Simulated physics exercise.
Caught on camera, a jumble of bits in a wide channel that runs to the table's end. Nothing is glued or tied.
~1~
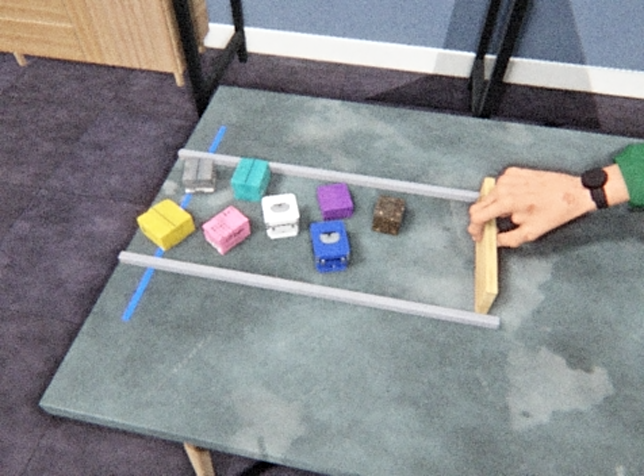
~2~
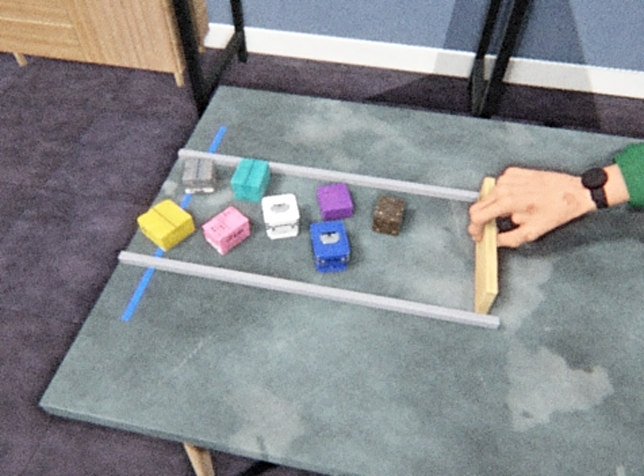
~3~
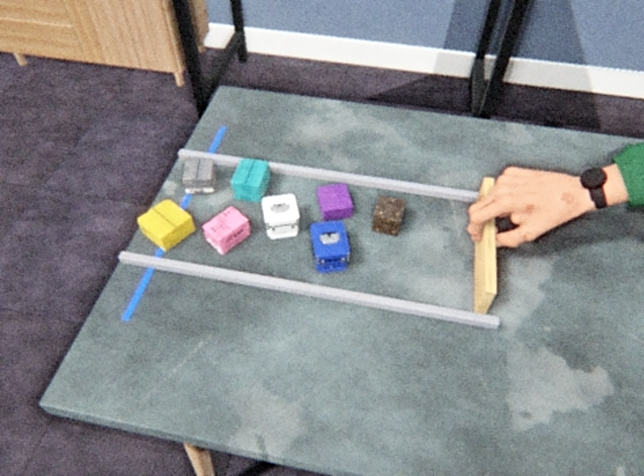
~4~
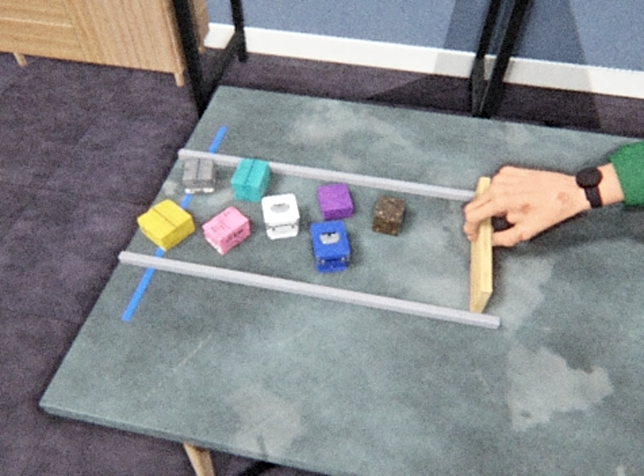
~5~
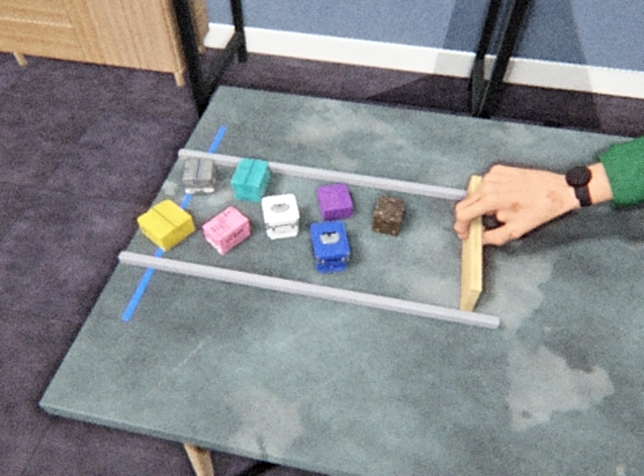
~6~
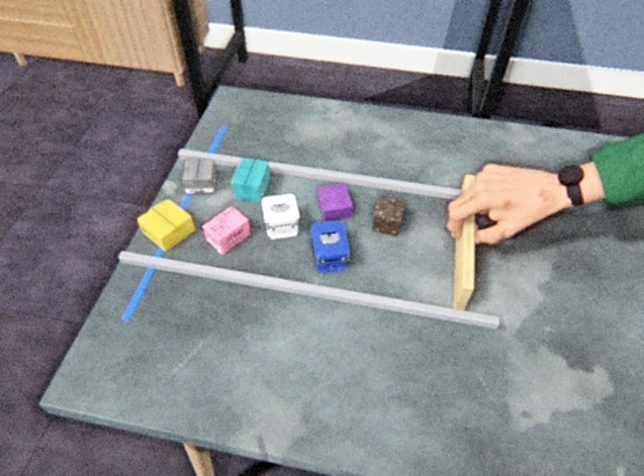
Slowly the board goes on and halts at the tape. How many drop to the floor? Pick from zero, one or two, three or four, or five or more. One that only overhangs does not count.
Here the number that fall off is five or more.
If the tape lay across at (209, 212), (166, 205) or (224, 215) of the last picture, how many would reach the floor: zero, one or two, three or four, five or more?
In that order: Three to four; more than four; just one or two.
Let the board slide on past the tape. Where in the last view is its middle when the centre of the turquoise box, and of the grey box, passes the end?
Its middle is around (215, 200) and around (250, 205).
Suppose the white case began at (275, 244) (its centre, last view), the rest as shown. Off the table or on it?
From there it drops off.
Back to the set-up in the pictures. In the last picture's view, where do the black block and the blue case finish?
First (177, 183), then (155, 218).
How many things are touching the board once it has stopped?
The number is 2.
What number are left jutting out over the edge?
That would be 0.
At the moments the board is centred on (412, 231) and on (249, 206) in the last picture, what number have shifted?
0 and 8.
A little later, none off yet; yellow box at rest near (167, 225); grey box at rest near (200, 177); pink box at rest near (227, 230).
When it is over, the number that fall off is five or more; down, purple block, white case, turquoise box, pink box, grey box and yellow box.
